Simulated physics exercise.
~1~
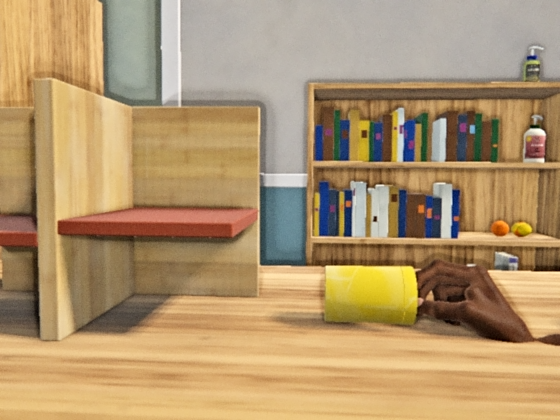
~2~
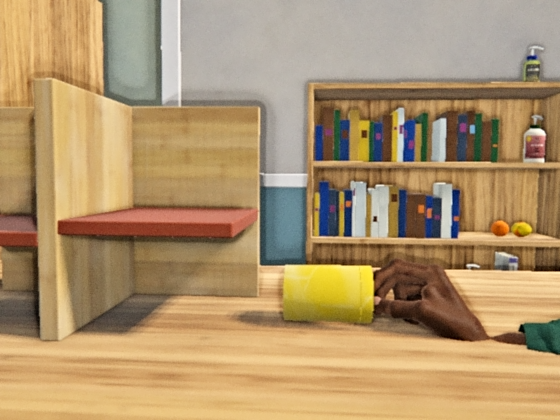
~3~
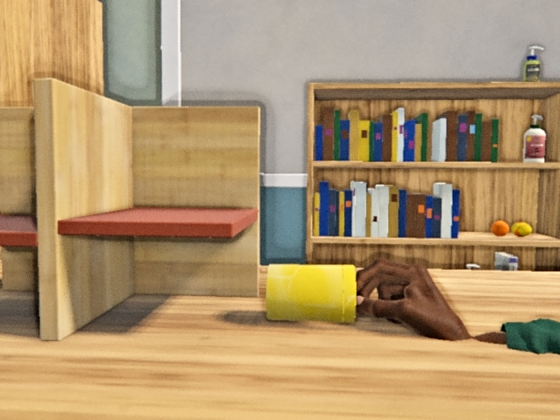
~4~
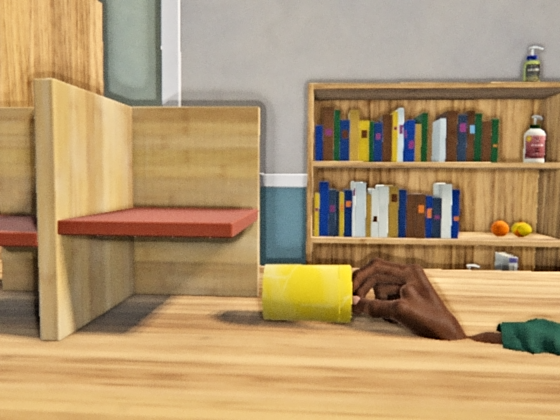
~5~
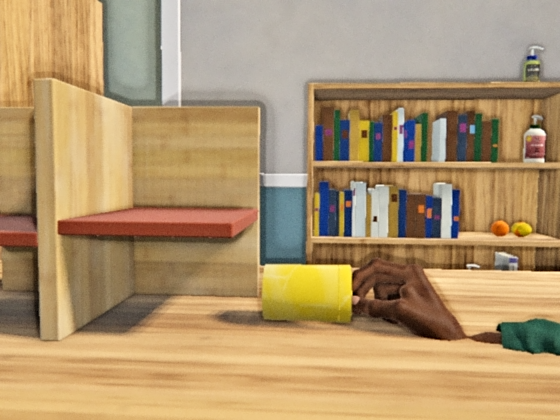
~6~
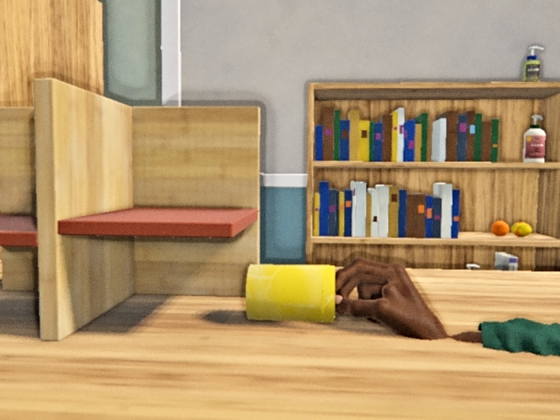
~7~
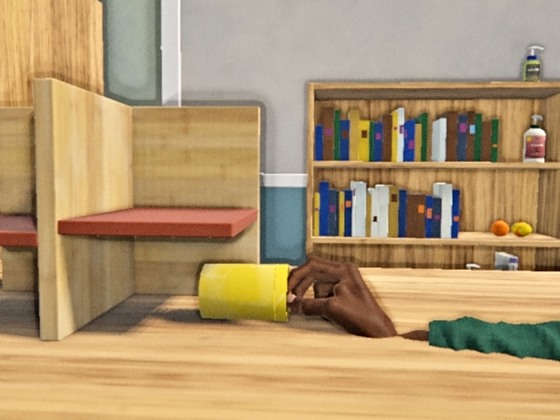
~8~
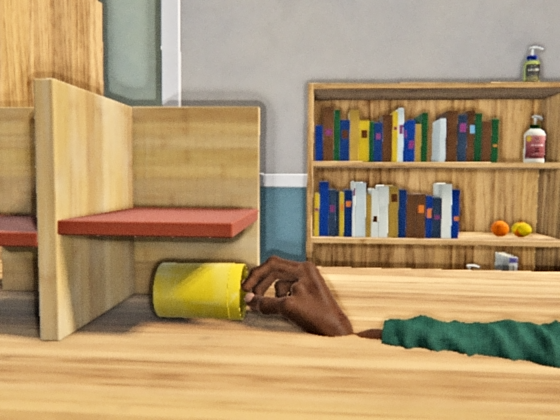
In the video, a hand moves a yellow beaker lying on its side leftward along a wooden surface, pausing briefly before continuing toward a small wooden rack with a red shelf. The beaker ends partly beneath the shelf, with the hand still at its right end.
